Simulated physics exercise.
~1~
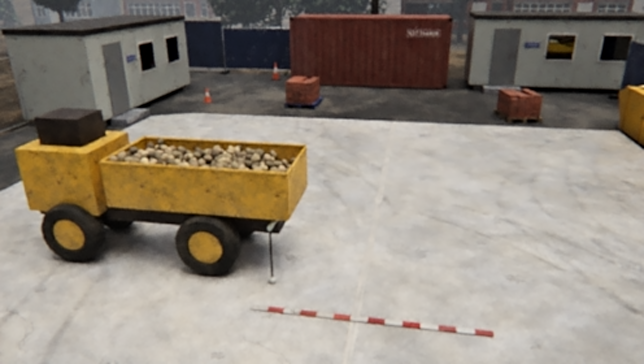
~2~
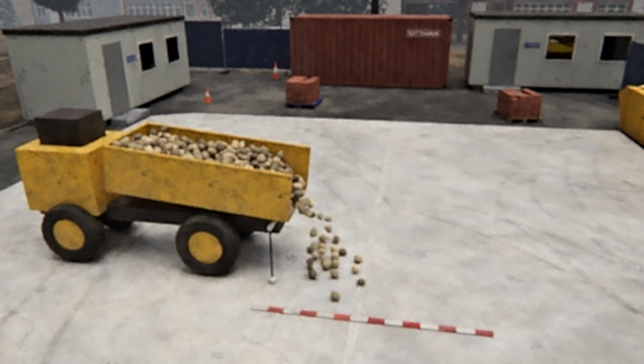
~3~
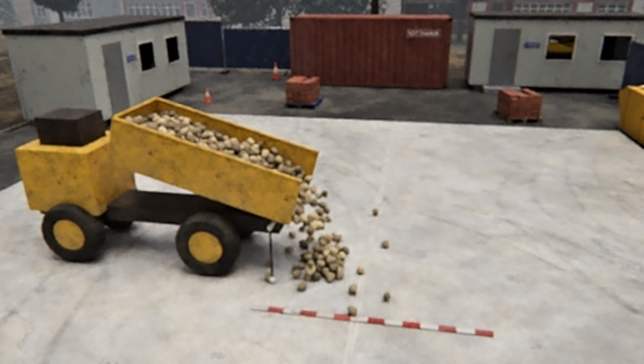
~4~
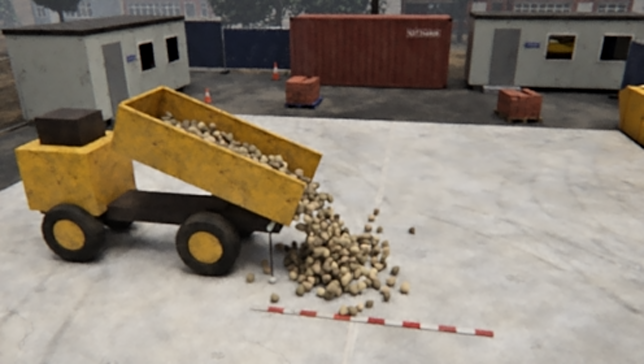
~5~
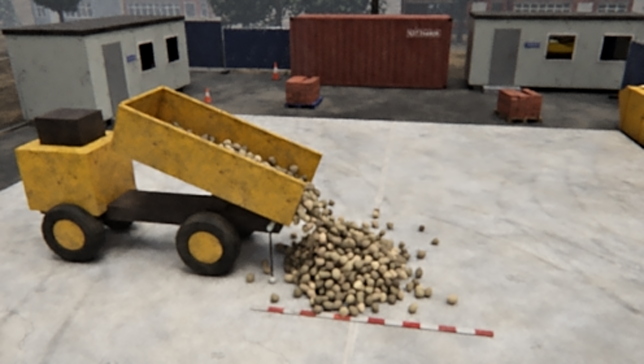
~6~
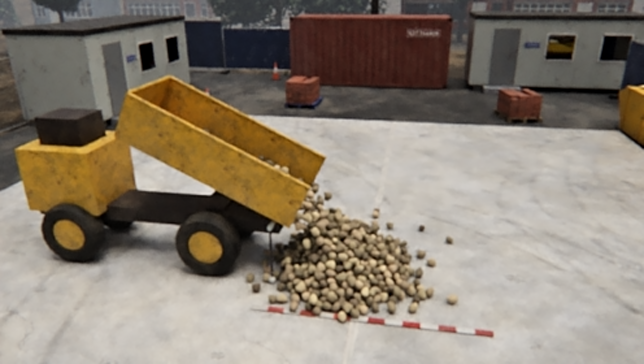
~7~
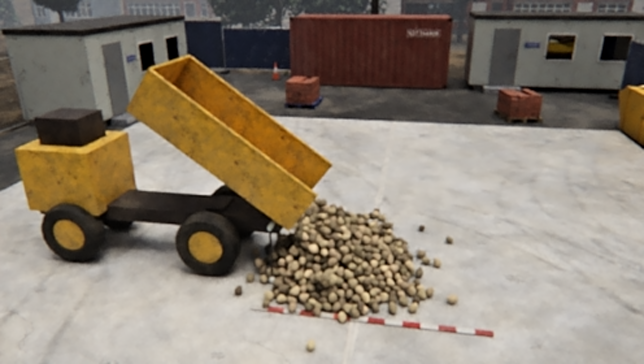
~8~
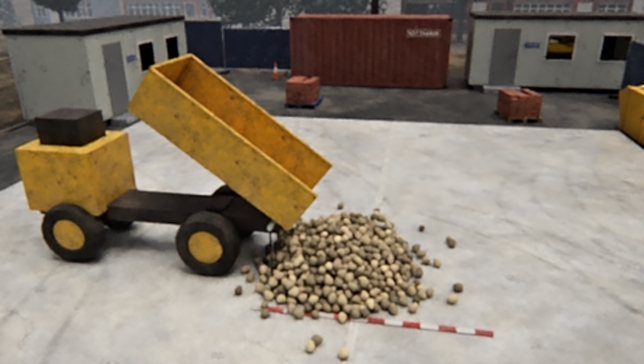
A yellow dump truck with a dark block on its cab stands at left on a pale paved yard, seen from slightly above, its open bed heaped with tan and brown stones. Behind it are a rust-red container, two grey cabins and small brick-red stacks, while a red-and-white striped staff lies in front. The bed tilts down toward the right and stones begin spilling from its rear. It holds its slant while the pile widens, then tips more steeply. The bed finally stays raised and empty beside a broad heap partly covering the staff, with a few stones scattered around.
